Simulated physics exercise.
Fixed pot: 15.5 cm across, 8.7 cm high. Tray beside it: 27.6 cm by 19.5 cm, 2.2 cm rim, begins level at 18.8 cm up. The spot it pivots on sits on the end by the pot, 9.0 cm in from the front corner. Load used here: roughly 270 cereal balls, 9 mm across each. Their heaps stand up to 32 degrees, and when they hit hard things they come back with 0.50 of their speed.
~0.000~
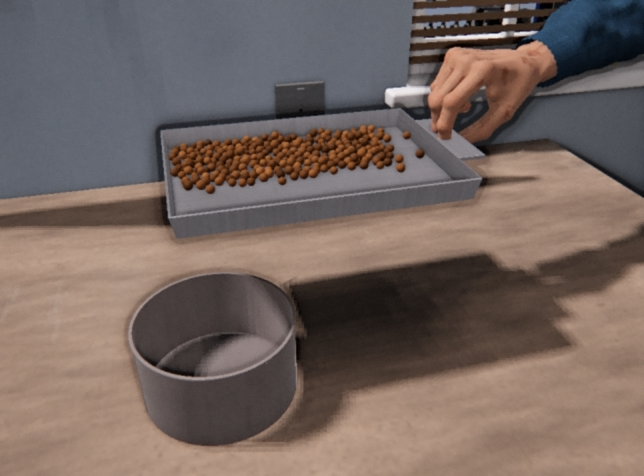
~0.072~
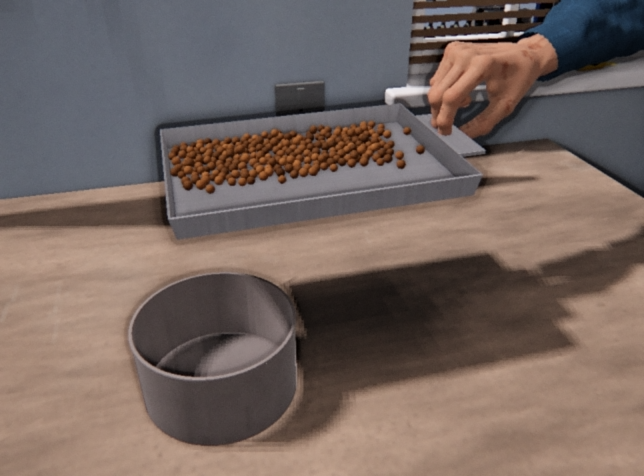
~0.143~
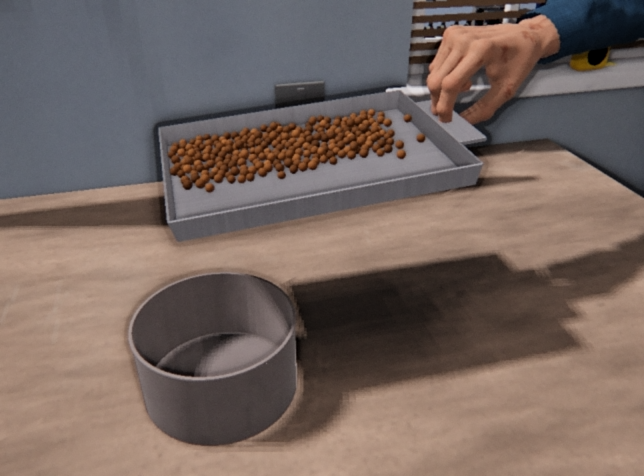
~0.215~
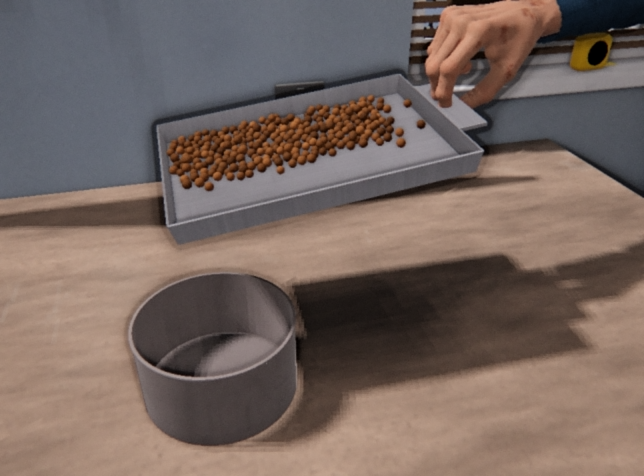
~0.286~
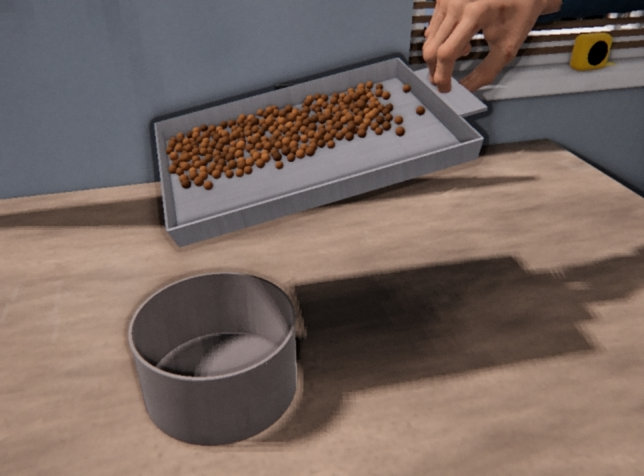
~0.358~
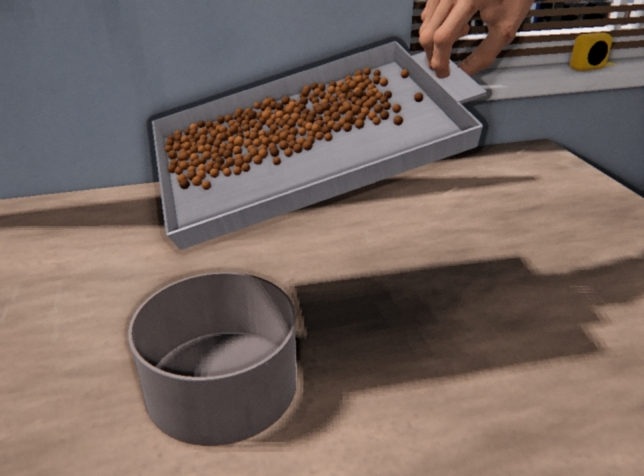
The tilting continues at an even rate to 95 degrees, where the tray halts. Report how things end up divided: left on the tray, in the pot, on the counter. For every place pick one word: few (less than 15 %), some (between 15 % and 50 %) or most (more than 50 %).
Left on the tray gets few, pot gets most, counter gets some.
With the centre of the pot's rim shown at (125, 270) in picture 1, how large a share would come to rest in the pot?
Close to 30 in a hundred.
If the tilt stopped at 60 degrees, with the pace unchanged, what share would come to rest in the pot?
0 per cent.
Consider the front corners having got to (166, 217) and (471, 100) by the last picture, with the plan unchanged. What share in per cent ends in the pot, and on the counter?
Split: Pot = 5, counter = 95.
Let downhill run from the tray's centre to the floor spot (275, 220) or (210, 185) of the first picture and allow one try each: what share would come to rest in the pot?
First try: About 95 percent; second try: About 10 percent.
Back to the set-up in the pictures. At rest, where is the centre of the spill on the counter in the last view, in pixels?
The spill is centred close to (77, 381).
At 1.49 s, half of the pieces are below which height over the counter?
Roughly 24 centimetres, give or take.
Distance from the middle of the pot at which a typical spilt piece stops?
Some 16 cm.
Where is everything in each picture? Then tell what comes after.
In the first frame, tray tilt 0 degrees, front corners at (174, 215) and (476, 177); middle of the pieces at (290, 155); pot at (214, 319).
In the second frame, tray tilt 1 degrees, front corners at (174, 216) and (476, 173); middle of the pieces at (290, 152).
In the third frame, tray tilt 4 degrees, front corners at (173, 219) and (477, 162), lowest corner left front; middle of the pieces at (289, 146).
In the fourth frame, tray tilt 8 degrees, front corners at (172, 223) and (477, 150), lowest corner left front; middle of the pieces at (288, 138).
In the fifth frame, tray tilt 12 degrees, front corners at (171, 226) and (477, 137), lowest corner left front; middle of the pieces at (286, 131).
In the sixth frame, tray tilt 16 degrees, front corners at (171, 230) and (476, 125), lowest corner left front; middle of the pieces at (283, 124); pot at (214, 319). Its pace works out near 55 degrees a second.
After 1.04 s, tilt 53 degrees; the tray holds 100 %, the pot 0 %.
After 1.49 s, tilt 77 degrees; the tray holds 95 %, the pot 0 %.
After 2.02 s, tilt 95 degrees; the tray holds 30 %, the pot 25 %.
By 3.0 s all is still; tray 0 %, pot 70 %, counter 30 %.
